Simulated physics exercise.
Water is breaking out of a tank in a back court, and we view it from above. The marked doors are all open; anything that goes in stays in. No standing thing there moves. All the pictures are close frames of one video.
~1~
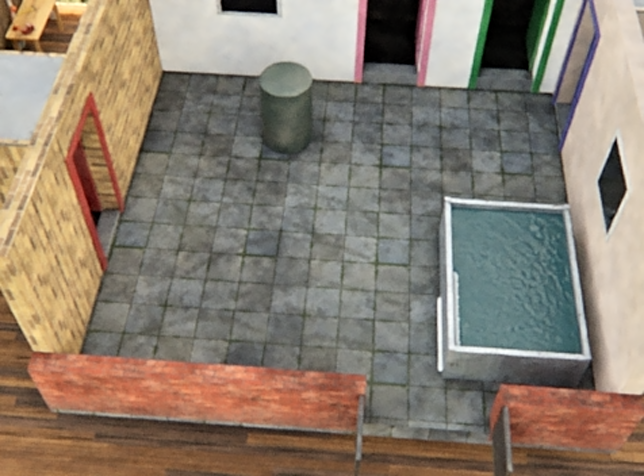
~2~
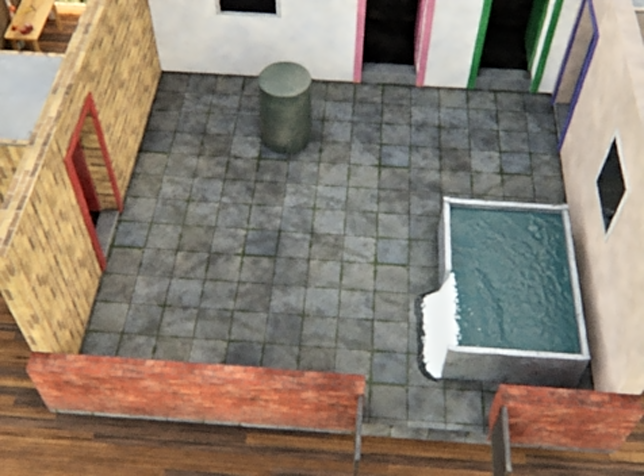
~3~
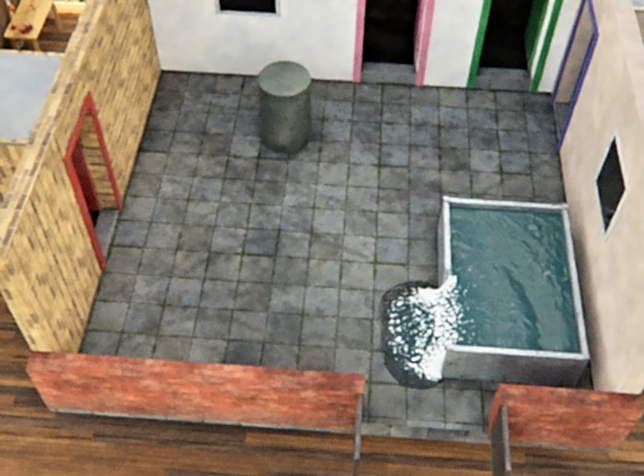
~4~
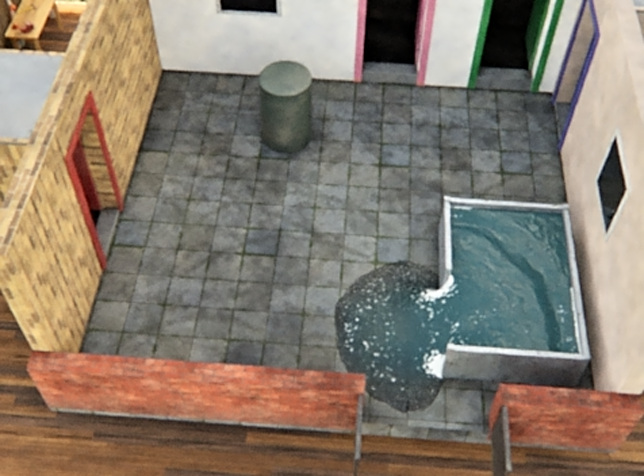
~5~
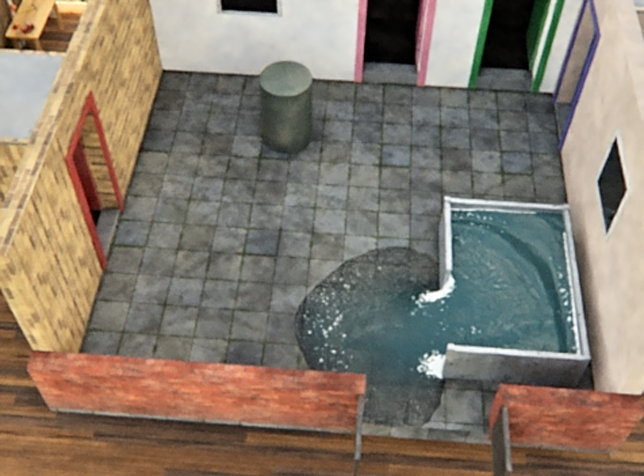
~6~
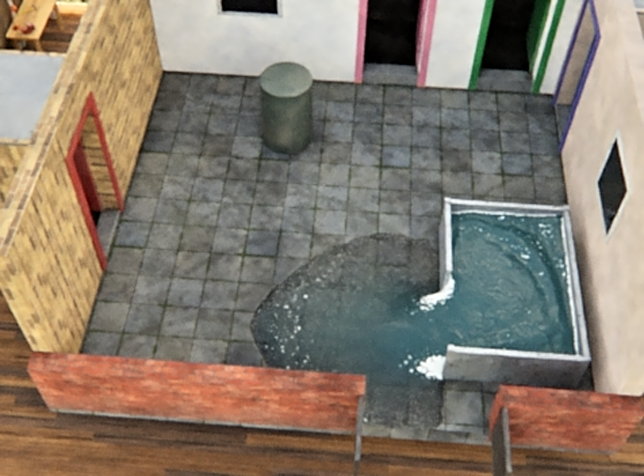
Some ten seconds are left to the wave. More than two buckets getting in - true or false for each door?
Blue door: False; red door: True; pink door: False; green door: False.
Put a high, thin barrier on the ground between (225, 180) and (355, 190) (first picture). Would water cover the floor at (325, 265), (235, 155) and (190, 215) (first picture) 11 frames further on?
Taking the three spots in turn, they are inundated, unwetted and inundated.
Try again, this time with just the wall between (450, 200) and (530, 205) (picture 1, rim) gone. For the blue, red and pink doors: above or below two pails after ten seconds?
Door by door, the blue door crosses the line, then the red door comes up short, then the pink door comes up short.
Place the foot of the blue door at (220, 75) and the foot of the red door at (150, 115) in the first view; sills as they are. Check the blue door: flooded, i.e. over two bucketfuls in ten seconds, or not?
As it turns out, the blue one runs over.
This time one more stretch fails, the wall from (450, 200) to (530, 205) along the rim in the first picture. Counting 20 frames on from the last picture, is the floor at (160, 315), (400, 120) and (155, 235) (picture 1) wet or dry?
Taking the points in order: Unwetted, swamped and unwetted.
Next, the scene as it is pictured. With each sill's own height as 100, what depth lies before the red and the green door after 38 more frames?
Estimate, in order: 140 and 0 percent.
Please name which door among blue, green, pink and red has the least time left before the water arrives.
Answer: The door marked red.
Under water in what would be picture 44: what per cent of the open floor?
Around 55 percent of it.
A moment on, water covers 30 % of the floor; the blue door not reached, the red door not reached, the pink door not reached, the green door not reached.
Next, water covers 40 % of the floor; the blue door not reached, the red door under two buckets in, the pink door not reached, the green door not reached.
Then, water covers 45 % of the floor; the blue door not reached, the red door over two buckets in, the pink door not reached, the green door not reached.
Later, water covers 55 % of the floor; the blue door not reached, the red door over two buckets in, the pink door wet at the sill, nothing in, the green door not reached.
In the end, water covers 90 % of the floor; the blue door wet at the sill, nothing in, the red door over two buckets in, the pink door wet at the sill, nothing in, the green door wet at the sill, nothing in.
